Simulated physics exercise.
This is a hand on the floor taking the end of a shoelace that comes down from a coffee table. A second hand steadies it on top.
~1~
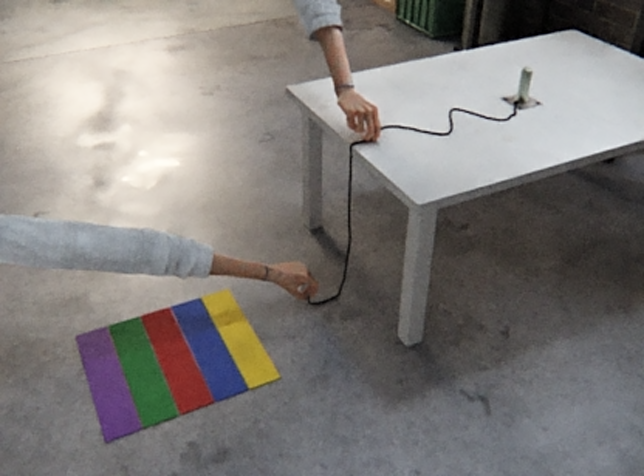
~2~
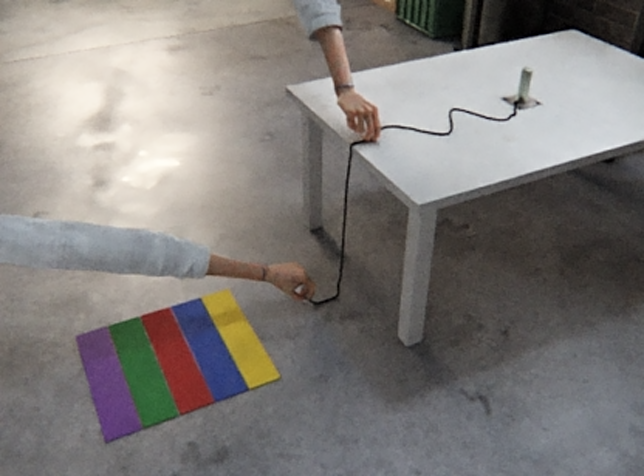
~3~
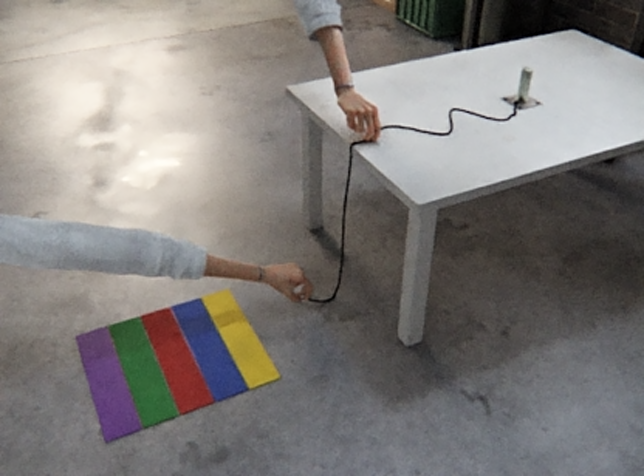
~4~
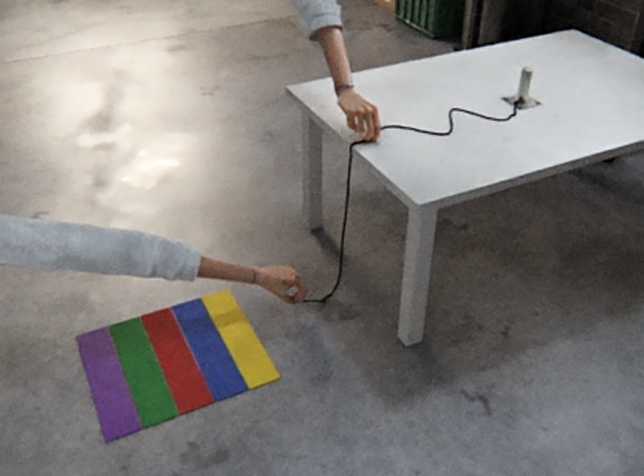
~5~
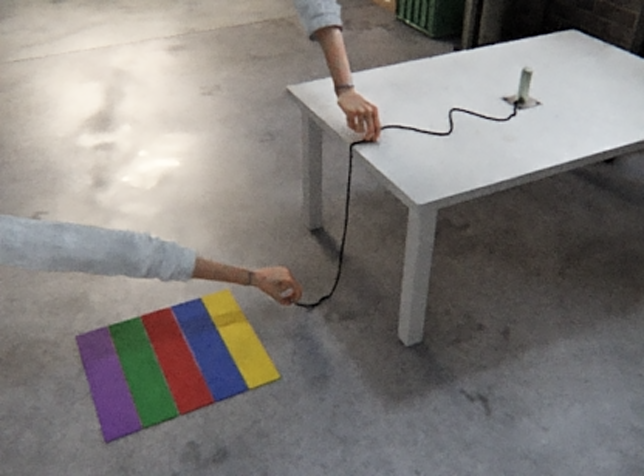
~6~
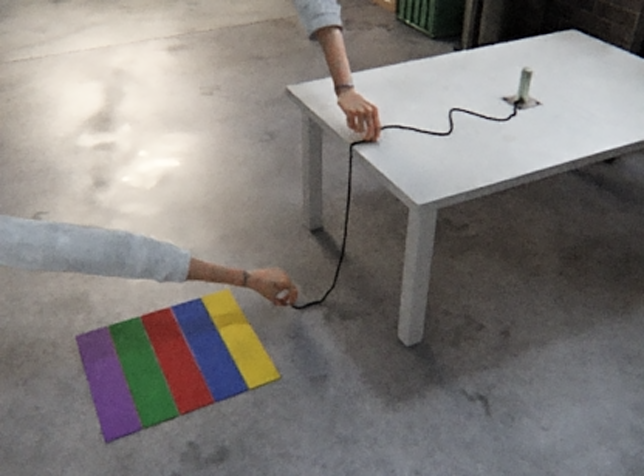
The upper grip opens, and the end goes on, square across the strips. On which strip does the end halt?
The end stops over the purple strip.
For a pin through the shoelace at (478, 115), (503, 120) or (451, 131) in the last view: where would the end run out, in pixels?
In that order: (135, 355), (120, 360) and (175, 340).
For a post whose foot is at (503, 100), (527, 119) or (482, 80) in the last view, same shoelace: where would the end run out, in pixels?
The places are (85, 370), (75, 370) and (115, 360).
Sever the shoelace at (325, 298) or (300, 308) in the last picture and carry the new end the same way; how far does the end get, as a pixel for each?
About (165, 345) and (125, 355).
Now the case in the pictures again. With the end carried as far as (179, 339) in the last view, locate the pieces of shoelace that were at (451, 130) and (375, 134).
Near (395, 135) and (341, 188).
A little later, end near (179, 339); over red.
Next, end near (131, 354); over green.
When it is tight, end near (102, 364); over purple. It gets as far as the purple strip.
